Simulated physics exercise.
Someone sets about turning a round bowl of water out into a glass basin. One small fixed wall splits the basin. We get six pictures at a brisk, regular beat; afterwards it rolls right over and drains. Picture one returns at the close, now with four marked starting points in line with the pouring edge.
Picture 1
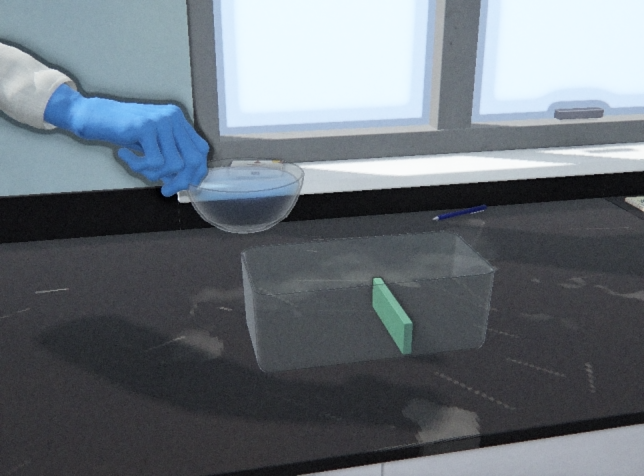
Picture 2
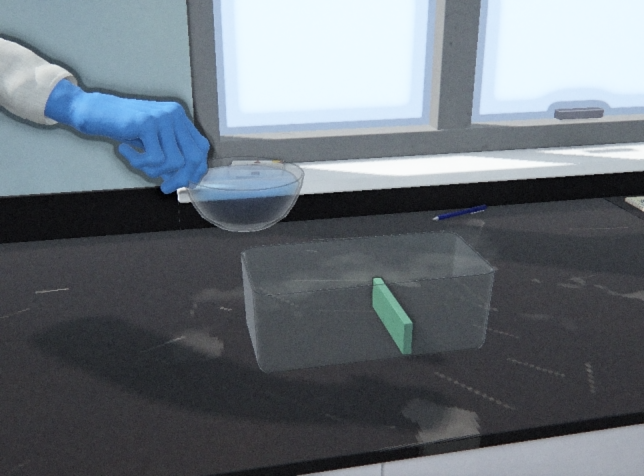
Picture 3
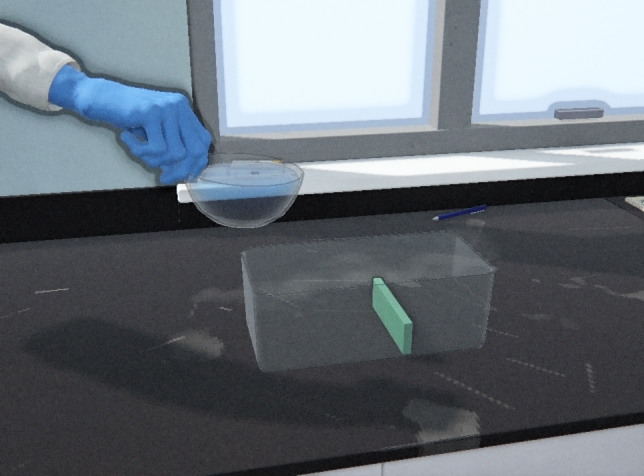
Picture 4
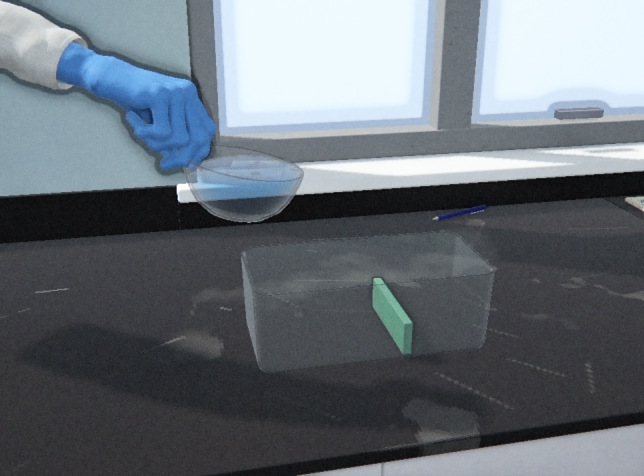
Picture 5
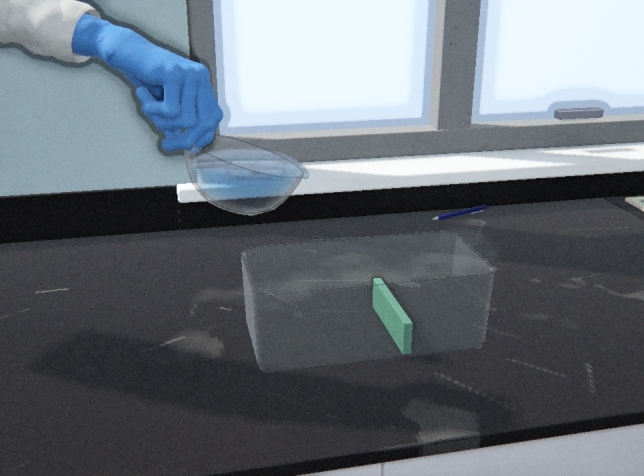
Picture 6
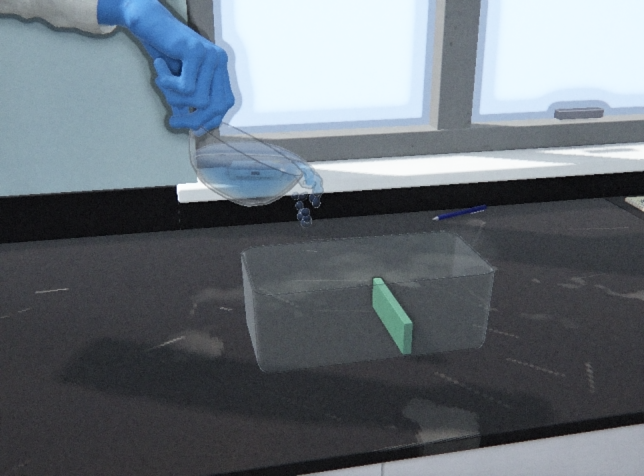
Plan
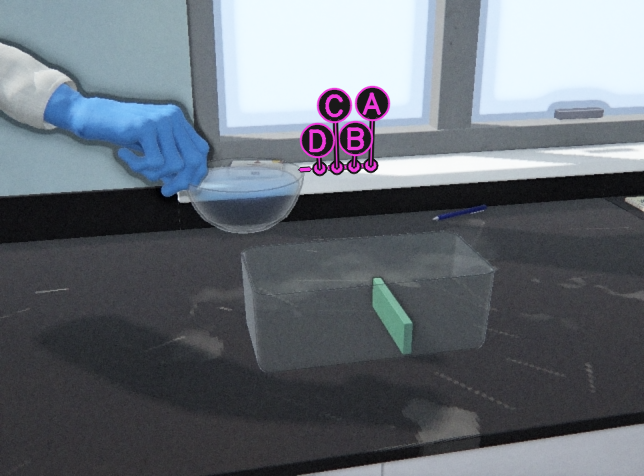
A blue-gloved hand tilting a clear round bowl of water above a glass basin with a green divider, water trickling over the lip.
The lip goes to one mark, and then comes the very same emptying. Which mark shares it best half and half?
Use spot D.
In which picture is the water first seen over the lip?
In picture 5.
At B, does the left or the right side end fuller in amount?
More ends on the right.
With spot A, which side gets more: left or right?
More ends on the right.
On the marked copy, A at (370, 165); B at (354, 166); C at (336, 167); D at (319, 168).
With A, about 9 % ends left of the wall and 90 % right of it.
With B, about 7 % ends left of the wall and 92 % right of it.
With C, about 17 % ends left of the wall and 82 % right of it.
With D, about 44 % ends left of the wall and 54 % right of it.
